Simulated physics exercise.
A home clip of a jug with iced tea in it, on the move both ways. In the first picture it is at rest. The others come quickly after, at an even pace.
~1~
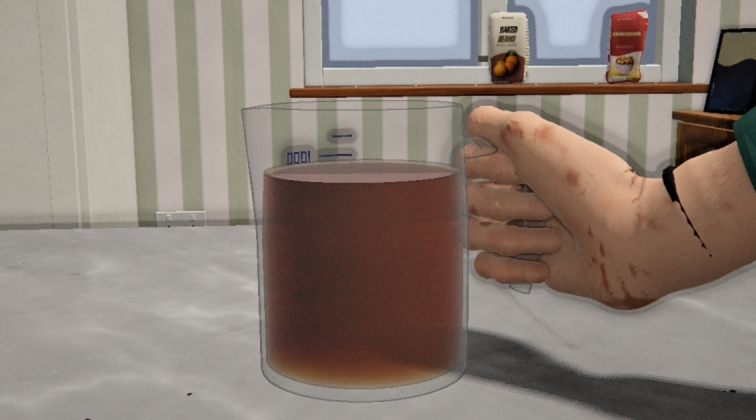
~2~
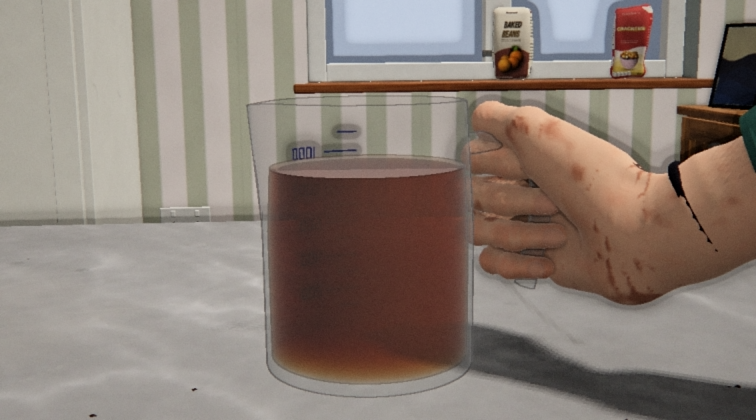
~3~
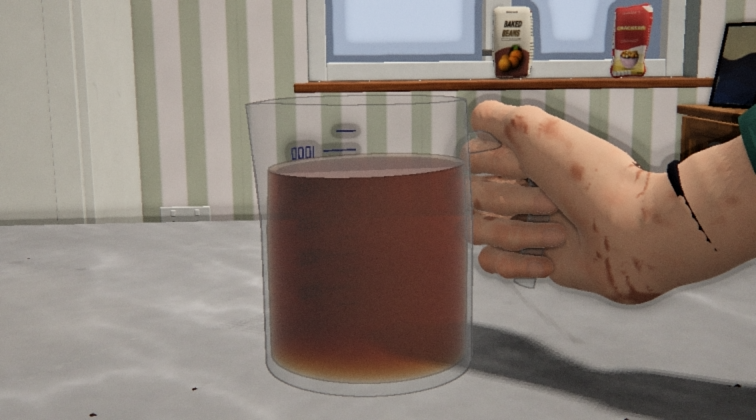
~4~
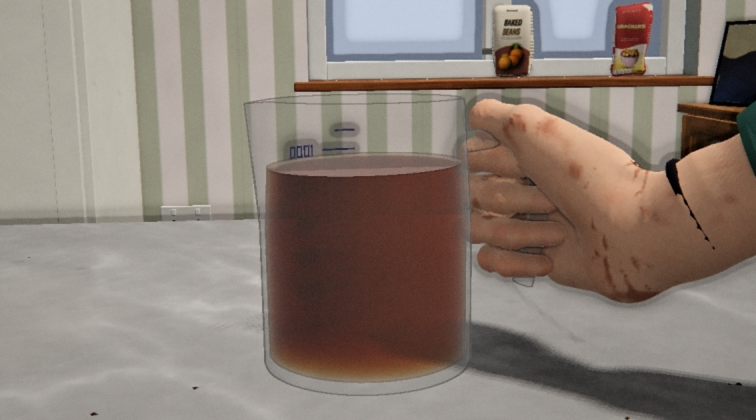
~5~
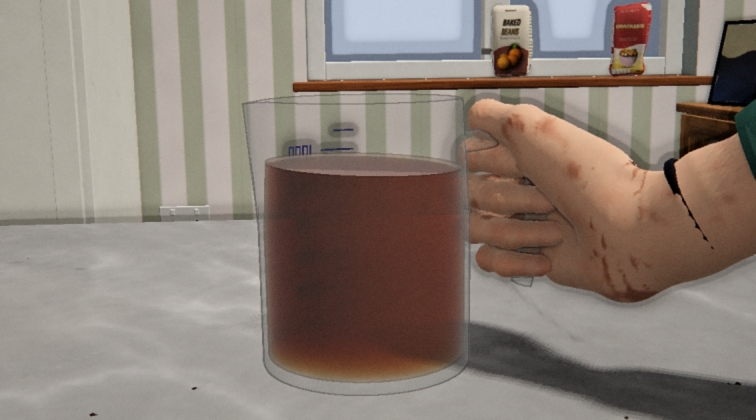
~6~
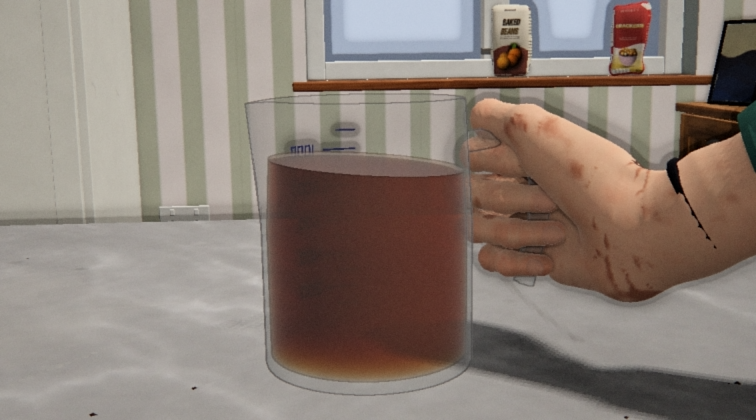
Glass jug of brown liquid shifting very slightly in a hand's grip on a counter, its surface finally slanting higher on the left.
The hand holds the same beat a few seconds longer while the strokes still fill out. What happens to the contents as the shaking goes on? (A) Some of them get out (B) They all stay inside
Option B: They all stay inside.
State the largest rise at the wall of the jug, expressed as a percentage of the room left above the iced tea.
About 50 %.
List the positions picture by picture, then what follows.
Jug (363, 231) about three quarters full; at rest, in the first picture.
Jug about three quarters full, surface at (366, 167); surface about level, in the second picture.
Jug (367, 226) about three quarters full; surface about level, in the third picture.
Jug about three quarters full, surface at (365, 166); surface about level, in the fourth picture.
Jug (365, 225) about three quarters full; surface about level, in the fifth picture.
Jug about three quarters full, surface at (365, 165); surface a little higher on the left, in the sixth picture.
A moment on, the highest wave so far stays far below the rim.
Further on, the highest wave so far climbs under half way to the rim.
When it is over, the highest wave so far climbs under half way to the rim; nothing has left it.
